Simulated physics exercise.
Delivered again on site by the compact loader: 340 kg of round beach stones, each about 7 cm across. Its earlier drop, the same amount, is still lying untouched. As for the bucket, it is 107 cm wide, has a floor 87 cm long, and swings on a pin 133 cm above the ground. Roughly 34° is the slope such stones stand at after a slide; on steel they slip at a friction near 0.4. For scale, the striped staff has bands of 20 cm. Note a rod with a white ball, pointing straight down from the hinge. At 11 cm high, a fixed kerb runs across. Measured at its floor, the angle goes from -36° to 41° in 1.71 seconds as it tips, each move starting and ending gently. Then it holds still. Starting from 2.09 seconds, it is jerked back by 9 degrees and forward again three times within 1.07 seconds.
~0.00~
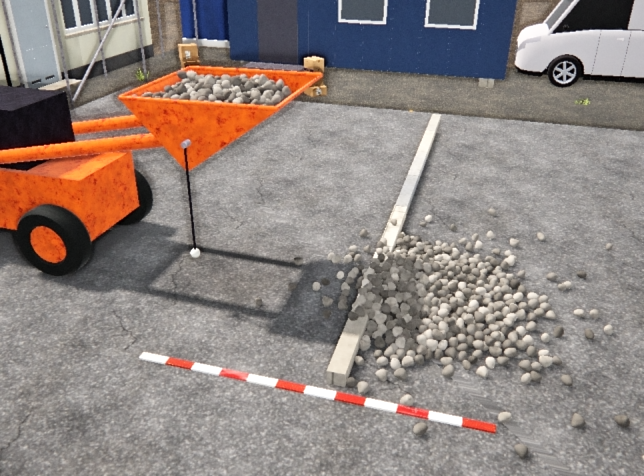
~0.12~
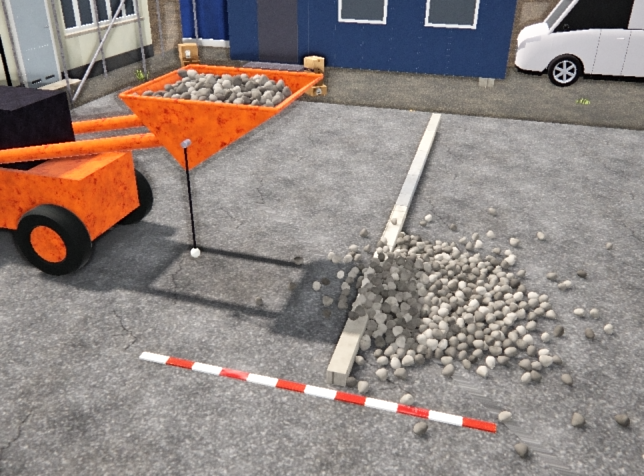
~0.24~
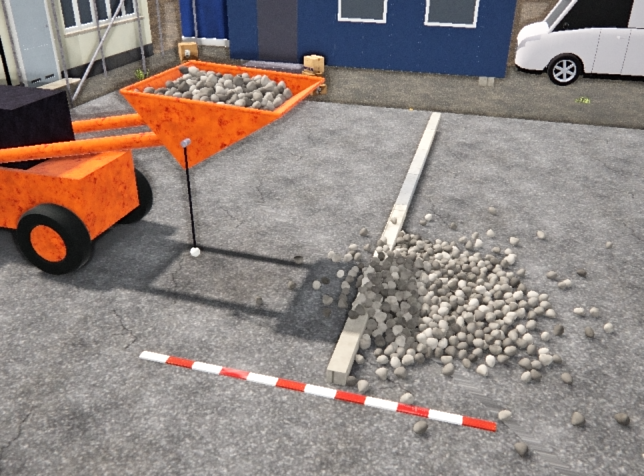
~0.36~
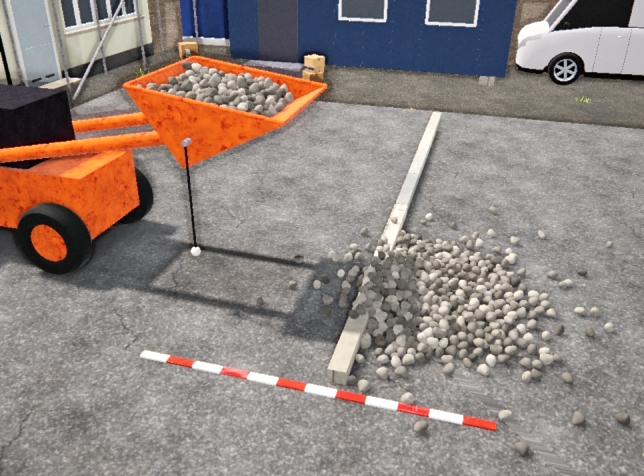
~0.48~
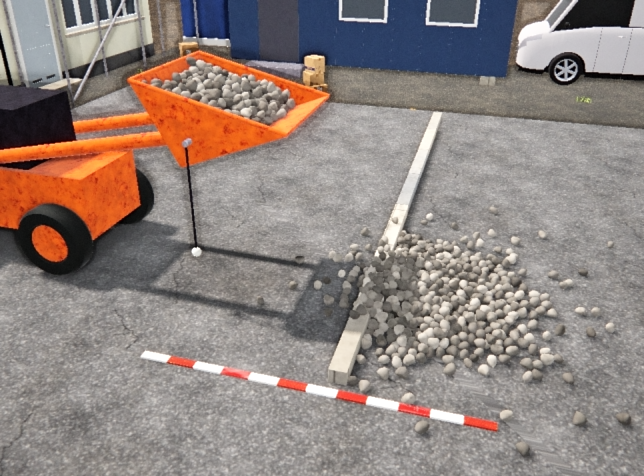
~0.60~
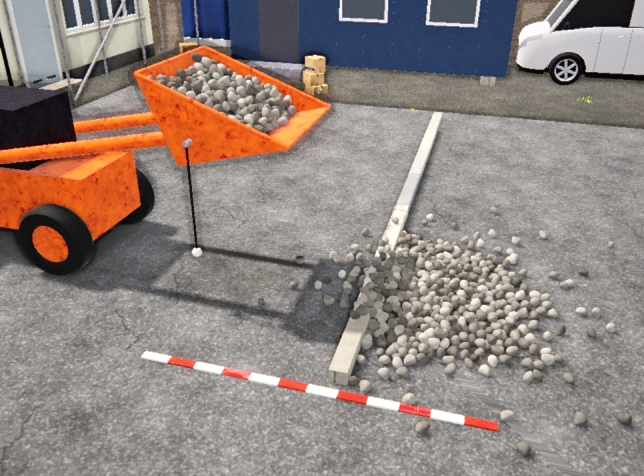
The loader's orange bucket, full of grey stones, tilts gradually forward and down to the right.
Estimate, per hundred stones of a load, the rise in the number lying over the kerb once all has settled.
Roughly 5 more per hundred.
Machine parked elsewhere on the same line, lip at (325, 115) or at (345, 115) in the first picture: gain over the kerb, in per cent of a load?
Around 30 percent, then around 55 percent.
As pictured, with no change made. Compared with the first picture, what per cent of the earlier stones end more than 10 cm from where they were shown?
0 %.
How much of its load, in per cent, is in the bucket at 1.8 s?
Estimate: 20 % remaining inside, roughly.
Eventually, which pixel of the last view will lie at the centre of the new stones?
Around (333, 274).
After 1.3 s the floor is at 29°; in per cent of one load, 94 in the bucket, 15 on this side of the kerb, 91 over the kerb; the foremost stones are at (634, 319).
After 1.8 s the floor is at 41°; in per cent of one load, 21 in the bucket, 88 on this side of the kerb, 91 over the kerb; the foremost stones are at (634, 319).
After 3.6 s the floor is at 41°; in per cent of one load, 0 in the bucket, 104 on this side of the kerb, 96 over the kerb; the foremost stones are at (634, 319).
After 6.2 s the floor is at 41°; in per cent of one load, 0 in the bucket, 104 on this side of the kerb, 96 over the kerb; the foremost stones are at (634, 319). Net gain over the kerb, 5.
